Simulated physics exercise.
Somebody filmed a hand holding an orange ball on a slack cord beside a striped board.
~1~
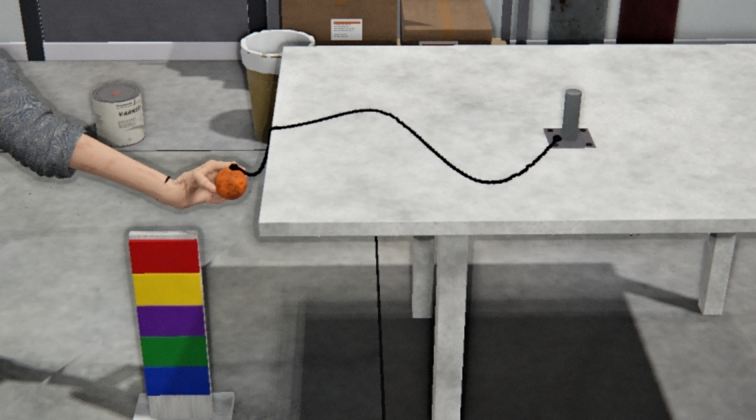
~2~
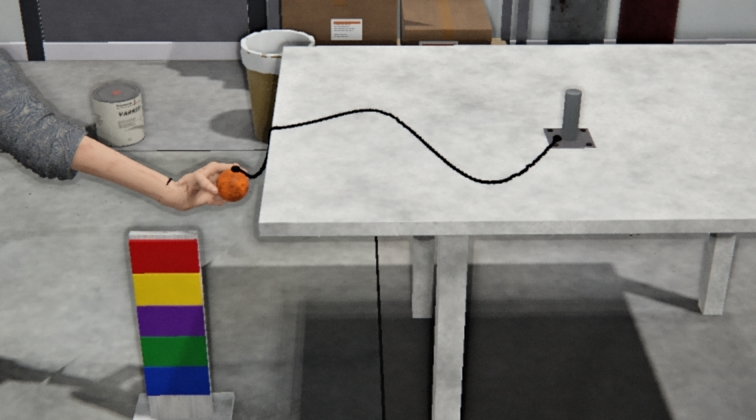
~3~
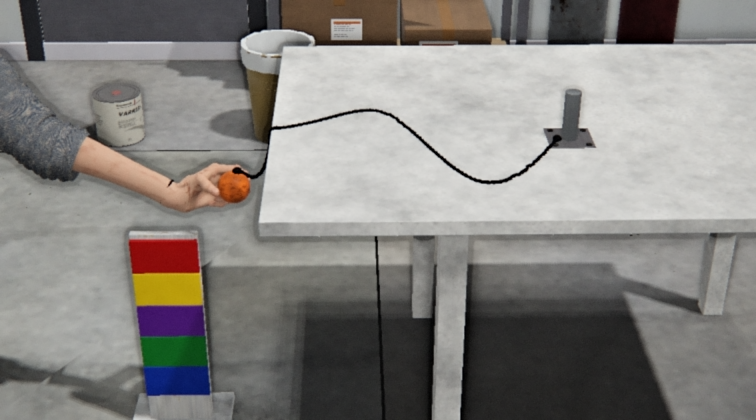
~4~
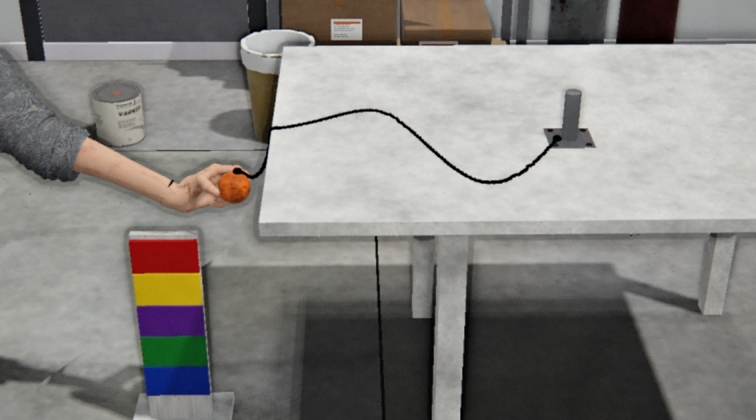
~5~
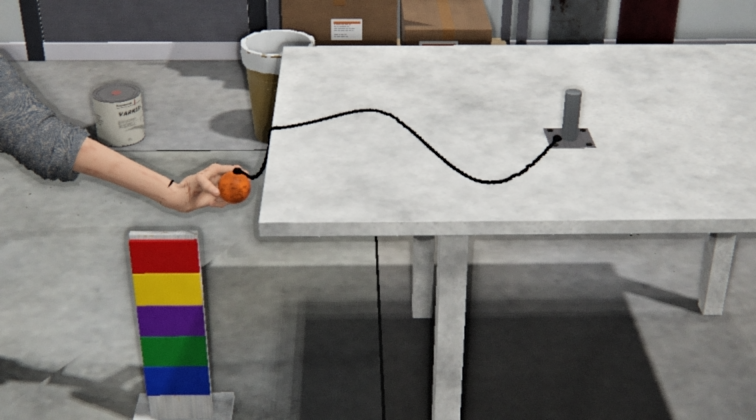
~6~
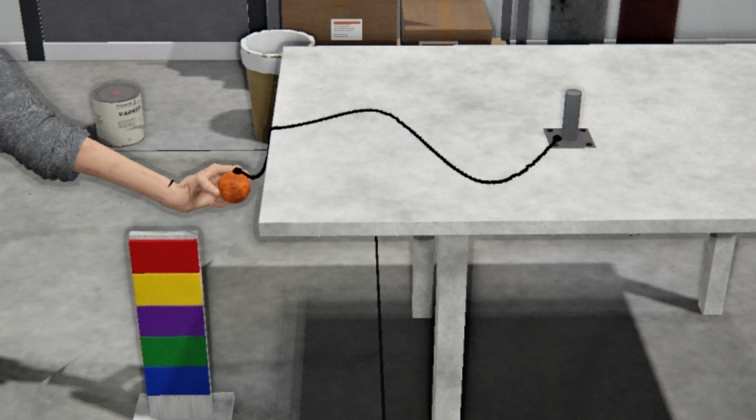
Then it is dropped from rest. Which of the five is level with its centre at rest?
Its centre hangs level with the green band.
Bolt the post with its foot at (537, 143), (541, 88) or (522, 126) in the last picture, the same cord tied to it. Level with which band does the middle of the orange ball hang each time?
Try by try: Blue; green; blue.
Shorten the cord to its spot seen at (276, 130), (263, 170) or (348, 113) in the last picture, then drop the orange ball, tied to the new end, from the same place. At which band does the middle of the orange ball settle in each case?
It would be yellow; purple; above them all.
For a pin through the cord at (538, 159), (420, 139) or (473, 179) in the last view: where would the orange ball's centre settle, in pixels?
The places are (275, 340), (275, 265) and (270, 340).
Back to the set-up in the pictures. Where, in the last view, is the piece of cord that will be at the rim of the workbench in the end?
At (399, 122), roughly.
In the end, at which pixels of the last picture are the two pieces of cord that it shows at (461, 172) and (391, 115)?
About (394, 145), and the other about (269, 174).
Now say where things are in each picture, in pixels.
In the first frame, orange ball (231, 184); red (164, 258); yellow (168, 290); purple (171, 322); green (174, 352); blue (177, 382).
In the second frame, orange ball (232, 185); cord through (540, 157) (474, 180) (425, 143) (376, 111) (293, 126).
In the third frame, orange ball (234, 187).
In the fourth frame, orange ball (234, 188); cord through (540, 157) (474, 180) (425, 143) (376, 111) (293, 126).
In the fifth frame, orange ball (234, 188).
In the sixth frame, orange ball (234, 188); cord through (540, 157) (474, 180) (425, 143) (376, 111) (293, 126).
Soon after, ball near (278, 336); level with purple.
After that, ball near (277, 367); level with green.
In the end, ball near (282, 368); level with green. Its middle rests at the green band.
